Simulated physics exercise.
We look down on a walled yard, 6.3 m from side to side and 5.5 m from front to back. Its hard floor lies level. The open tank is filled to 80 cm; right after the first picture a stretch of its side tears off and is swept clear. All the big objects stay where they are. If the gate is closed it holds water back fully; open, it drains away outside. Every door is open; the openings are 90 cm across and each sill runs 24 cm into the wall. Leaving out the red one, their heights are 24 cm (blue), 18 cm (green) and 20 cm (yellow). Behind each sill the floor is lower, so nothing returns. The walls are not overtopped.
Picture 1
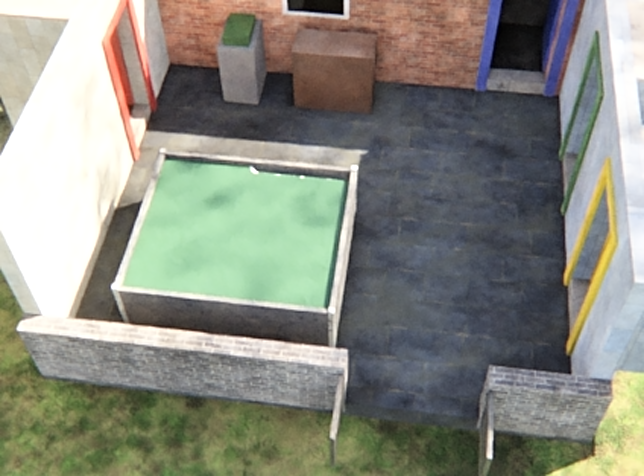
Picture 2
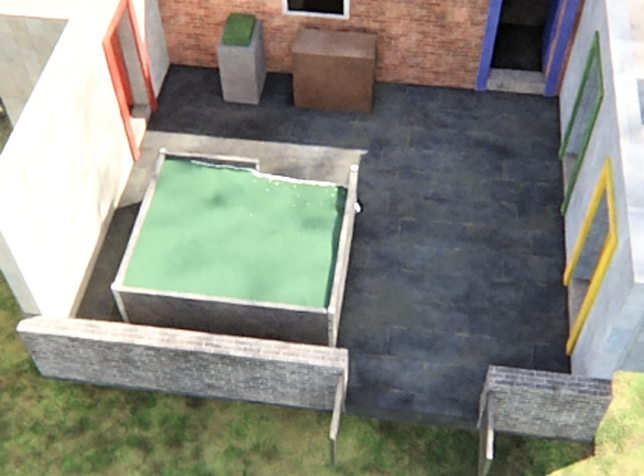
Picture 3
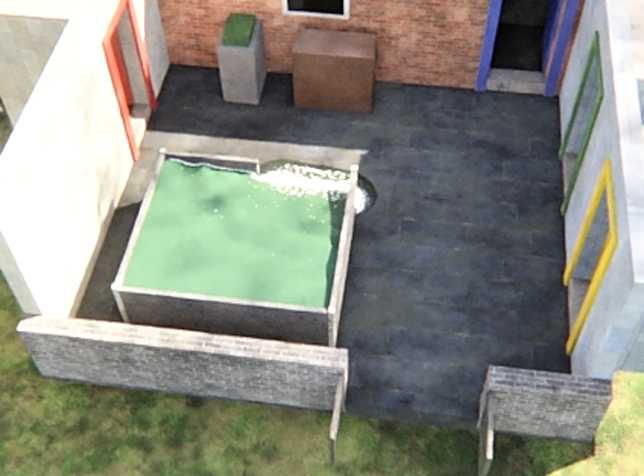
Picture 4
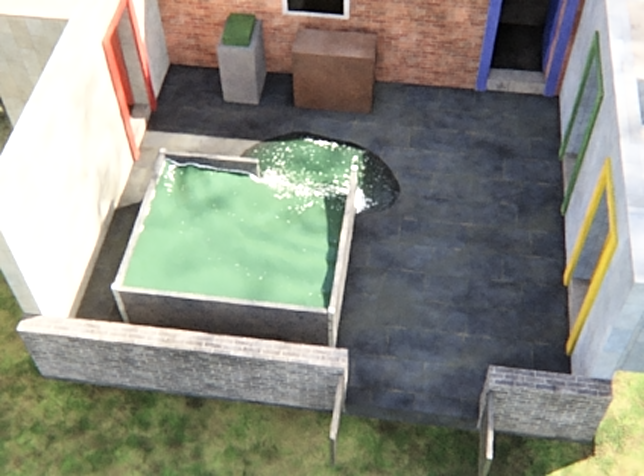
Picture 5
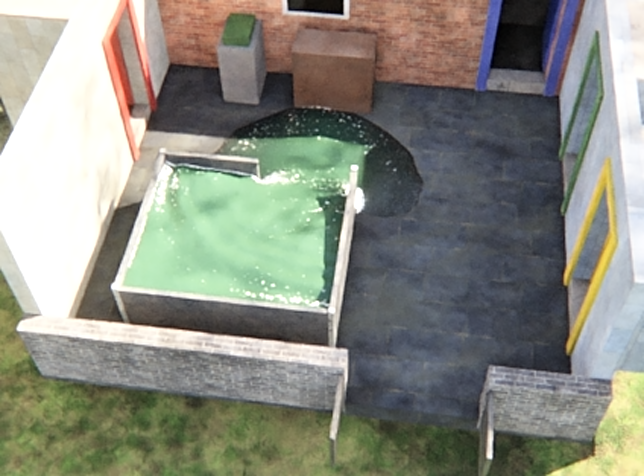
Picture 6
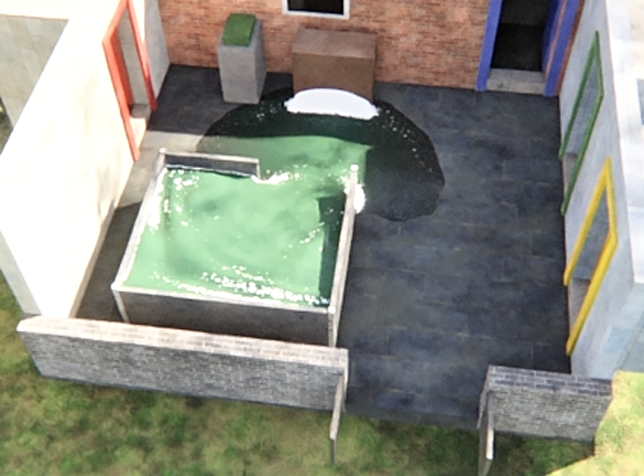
Green water pours from a square open tank in a walled yard, seen from high above by a camera that stays still. The dark paved floor lies between a brick wall with a blue doorway, a red-framed opening at left, and green and yellow ones at right, with a grey block and brown box behind. The tank's far side breaks open near the right corner, and foaming water spreads outward in a widening dark-edged fan, splashing white against the brown box.
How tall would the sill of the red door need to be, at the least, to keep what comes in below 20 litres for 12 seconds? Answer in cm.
About 21 cm.
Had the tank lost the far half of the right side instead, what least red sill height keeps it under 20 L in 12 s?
About 10.0 cm.
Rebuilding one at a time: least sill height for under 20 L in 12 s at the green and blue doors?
About 19 cm at green and 35 cm at blue.
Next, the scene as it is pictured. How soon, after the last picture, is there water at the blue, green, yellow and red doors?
Blue 0.7 s, green 1.6 s, yellow 2.2 s, red 0.7 s.
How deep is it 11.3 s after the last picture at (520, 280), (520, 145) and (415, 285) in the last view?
About 11, 10 and 7 cm.
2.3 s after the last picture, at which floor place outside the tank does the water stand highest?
At about (550, 123).
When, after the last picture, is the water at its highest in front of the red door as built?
At about 3.5 s.
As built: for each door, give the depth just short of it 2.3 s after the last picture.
Depths in cm: Blue 37, green 13, yellow 2, red 23.
Then, 0.7 s after the last picture water covers 35 % of the floor, deepest (52 cm) near (337, 120); 1 cm at the red door, 0 litres in over its 15 cm sill.
Then, 2.3 s after the last picture water covers 55 % of the floor, deepest (46 cm) near (550, 123); 23 cm at the red door, 18 litres in over its 15 cm sill.
Then, 11.3 s after the last picture water covers 95 % of the floor, deepest (16 cm) near (116, 209); 8 cm at the red door, 90 litres in over its 15 cm sill.
At the red door as built, the water peaked near 24 cm, 3.5 s after the last picture.
With a sill of 19.5 cm, 33 litres would have come in within the 12 s; with 26.5 cm, 1 litre. So under 20 litres takes about 21 cm.
